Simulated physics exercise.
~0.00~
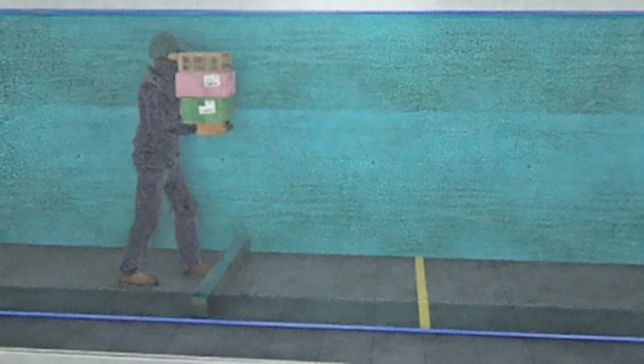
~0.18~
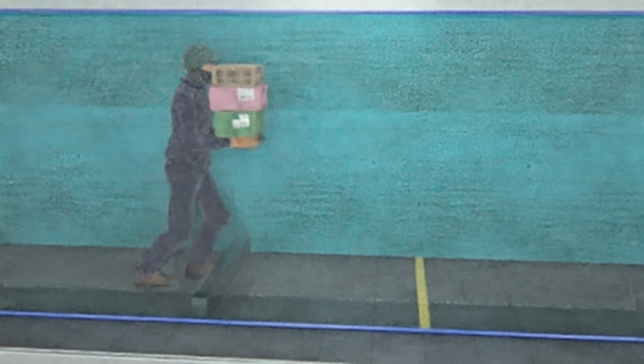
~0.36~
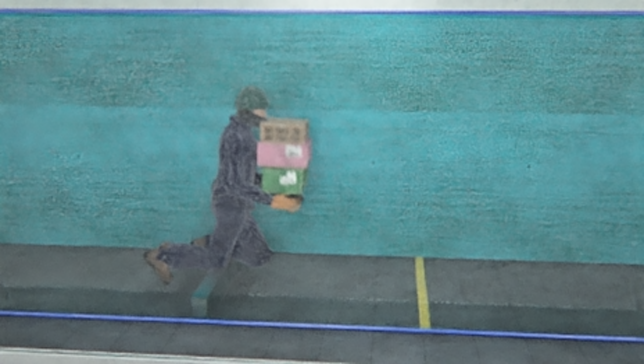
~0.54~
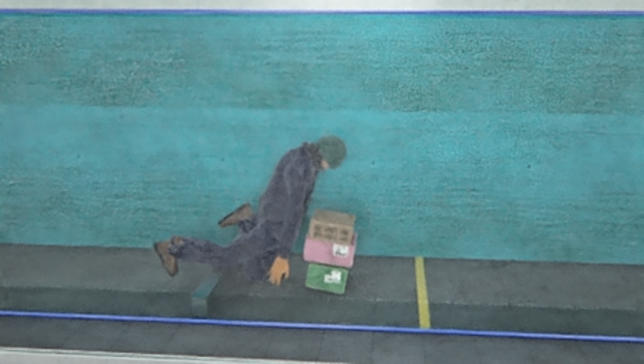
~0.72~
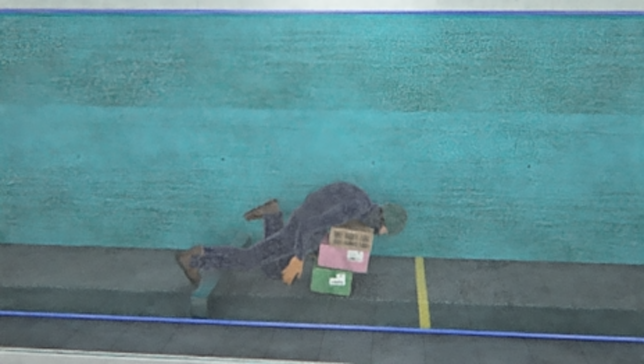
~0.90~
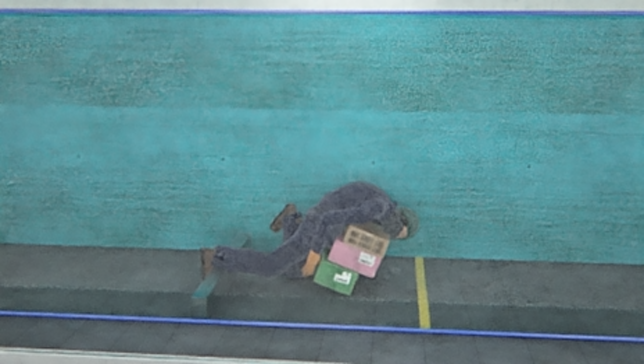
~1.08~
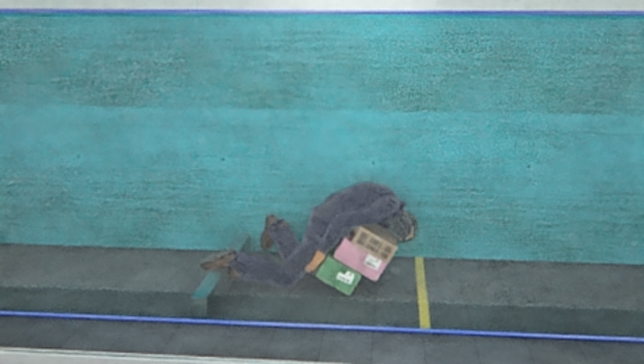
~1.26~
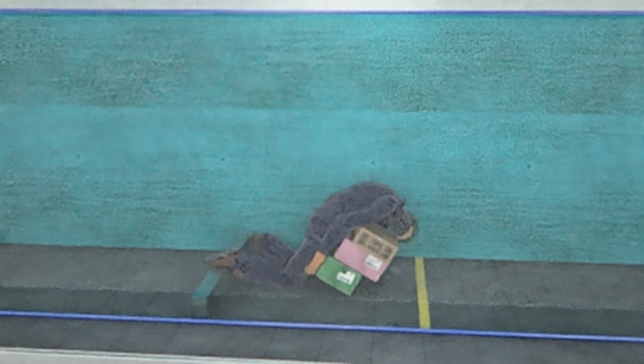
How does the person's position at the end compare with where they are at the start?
At the start the person is upright on the left side, behind the low rail. By the end they are down on the floor farther to the right, slumped over the boxes just short of the yellow line.
